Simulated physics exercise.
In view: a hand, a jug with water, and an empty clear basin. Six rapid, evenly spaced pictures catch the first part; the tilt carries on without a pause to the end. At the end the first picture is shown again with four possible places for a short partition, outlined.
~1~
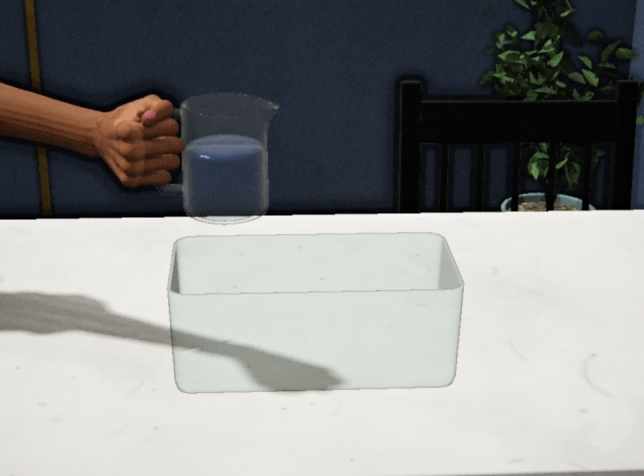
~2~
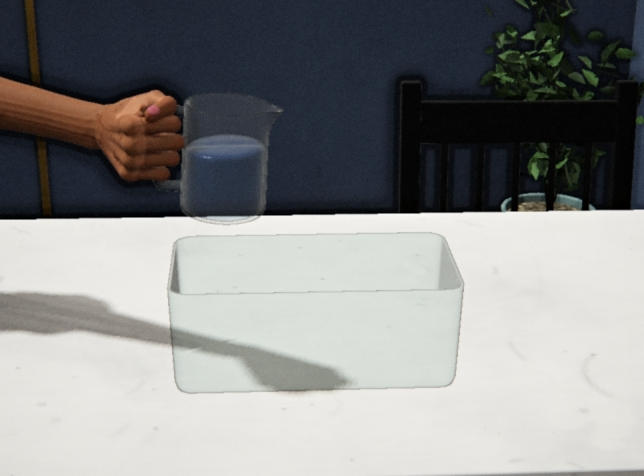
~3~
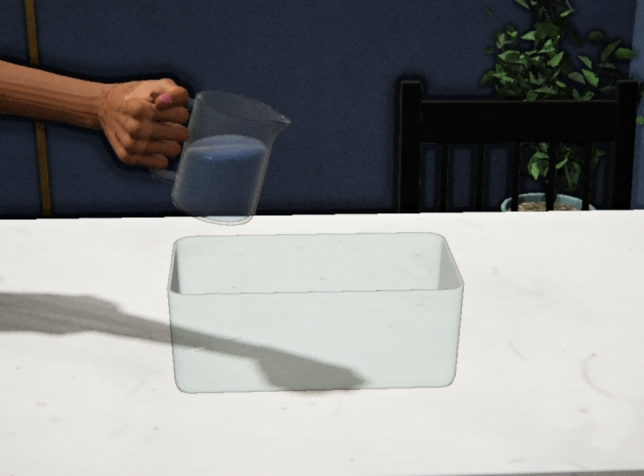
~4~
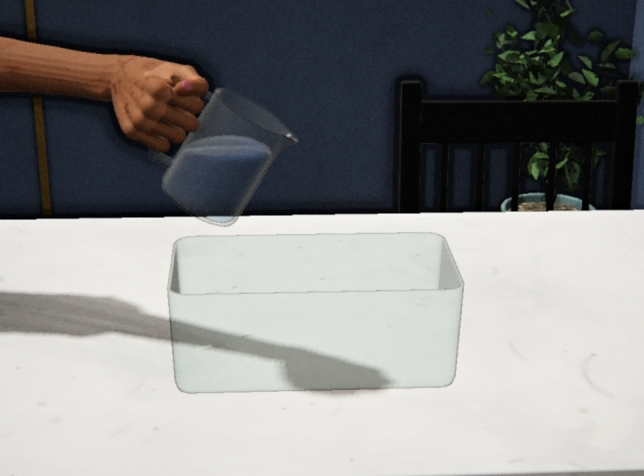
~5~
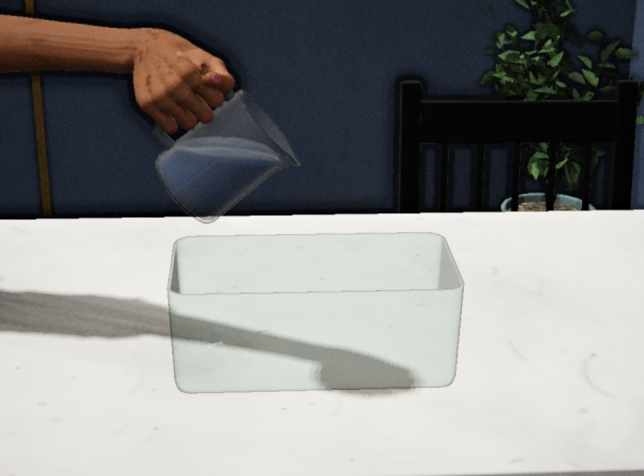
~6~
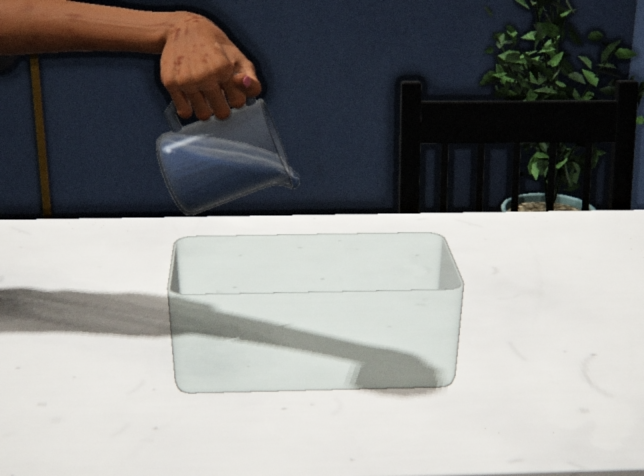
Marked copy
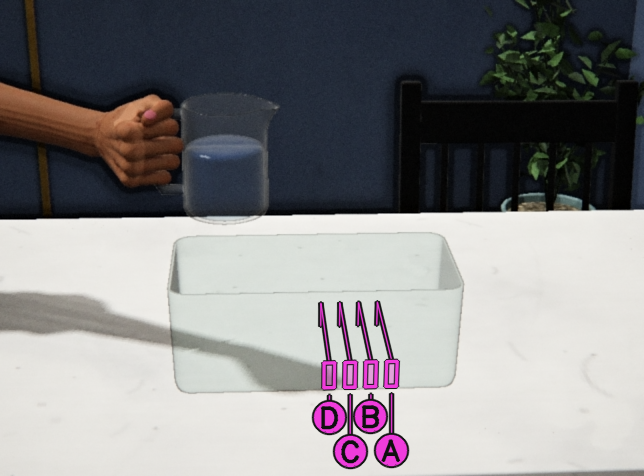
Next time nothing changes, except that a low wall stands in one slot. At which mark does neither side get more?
C beats the others.
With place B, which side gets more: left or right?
More ends on the left.
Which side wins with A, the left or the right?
The left one.
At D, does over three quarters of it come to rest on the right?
Yes.
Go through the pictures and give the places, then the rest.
Upright, lip at (277, 106); basin from (175, 389) to (455, 383); nothing has left yet, in the first frame.
Tipped about 4°, lip at (281, 110); nothing has left yet, in the second frame.
Tipped about 15°, lip at (289, 121); nothing has left yet, in the third frame.
Tipped about 31°, lip at (297, 140); nothing has left yet, in the fourth frame.
Tipped about 50°, lip at (299, 163); nothing has left yet, in the fifth frame.
Tipped about 69°, lip at (292, 186); water is over the lip, down to (292, 186), in the sixth frame.
On the marked copy, A at (391, 394); B at (370, 394); C at (350, 395); D at (329, 395).
With A, about 88 % ends left of the wall and 9 % right of it; 3 % is lost outside.
With B, about 85 % ends left of the wall and 13 % right of it; 3 % is lost outside.
With C, about 52 % ends left of the wall and 47 % right of it.
With D, about 13 % ends left of the wall and 85 % right of it.
